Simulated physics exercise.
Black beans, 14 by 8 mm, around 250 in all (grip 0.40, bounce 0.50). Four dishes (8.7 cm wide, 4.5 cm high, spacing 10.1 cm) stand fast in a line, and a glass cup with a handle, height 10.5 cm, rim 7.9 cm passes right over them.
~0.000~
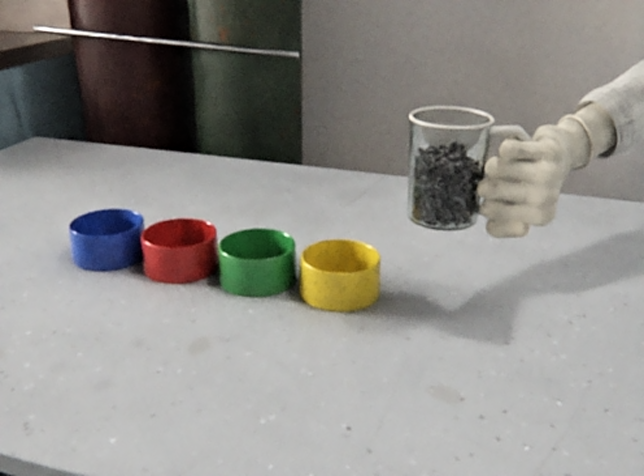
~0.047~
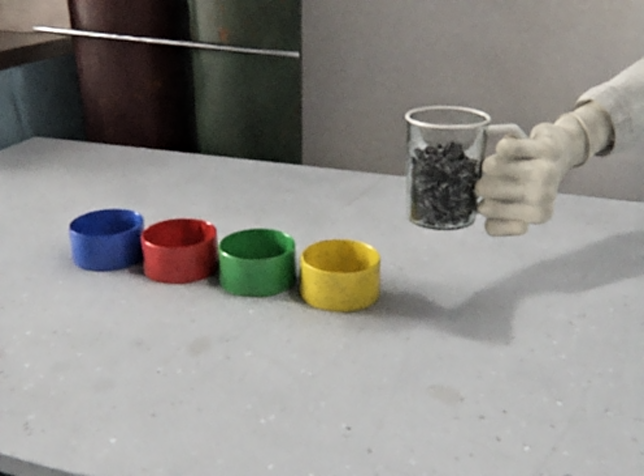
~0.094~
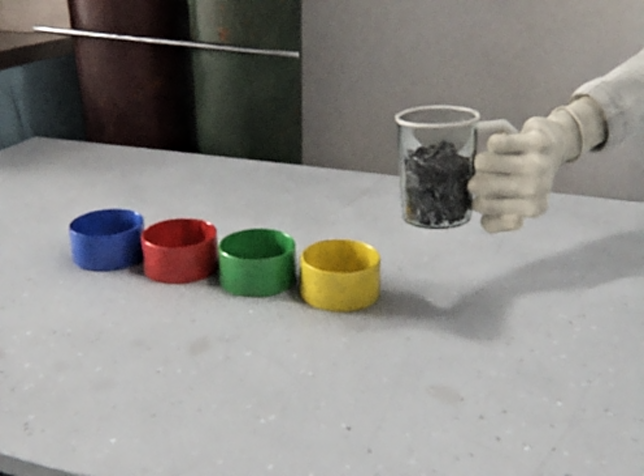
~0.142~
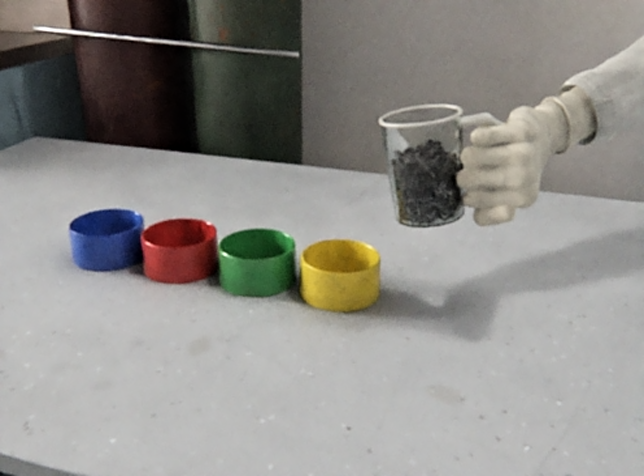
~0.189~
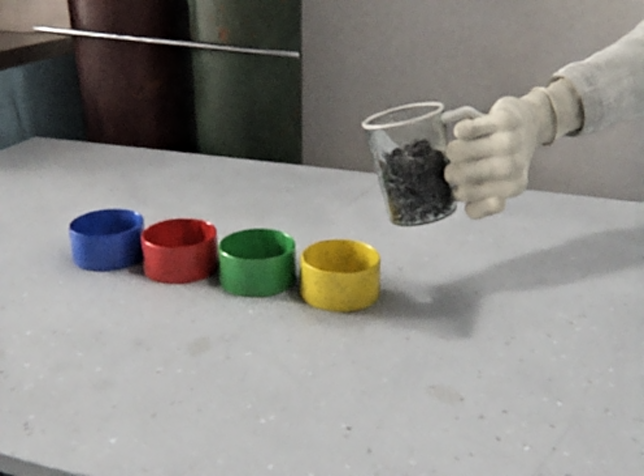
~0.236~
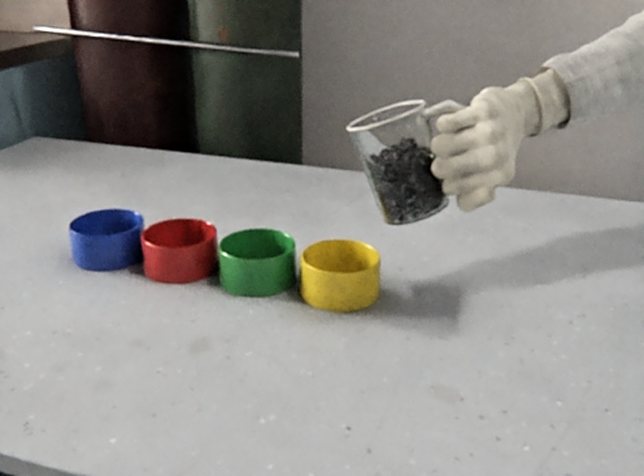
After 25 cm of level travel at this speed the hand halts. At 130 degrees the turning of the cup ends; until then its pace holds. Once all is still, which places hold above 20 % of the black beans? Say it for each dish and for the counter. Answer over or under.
Red over, blue under, green under, yellow under, counter under.
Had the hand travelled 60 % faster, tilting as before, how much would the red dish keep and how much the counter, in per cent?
Then: Red 100, counter 0.
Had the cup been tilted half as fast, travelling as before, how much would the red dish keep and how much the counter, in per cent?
In that case red 100; counter 0.
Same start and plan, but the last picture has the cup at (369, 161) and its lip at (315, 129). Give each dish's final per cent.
Red 90, blue 0, green 0, yellow 0.
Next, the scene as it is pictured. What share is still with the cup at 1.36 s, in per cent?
About 0 per cent.
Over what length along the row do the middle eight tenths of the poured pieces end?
Roughly 5 cm.
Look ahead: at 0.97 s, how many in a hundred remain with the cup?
Roughly 95 per cent.
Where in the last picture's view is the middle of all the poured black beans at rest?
Around (179, 243).
After 0.68 s, tilt 74 degrees; cup holds 100 %.
After 0.97 s, tilt 108 degrees; cup holds 95 %.
Then, at 1.36 s, tilt 130 degrees; cup holds 0 %, red 100 %.
By 1.9 s all is still; red 95 %, blue 0 %, green 0 %, yellow 0 %, counter 5 %.
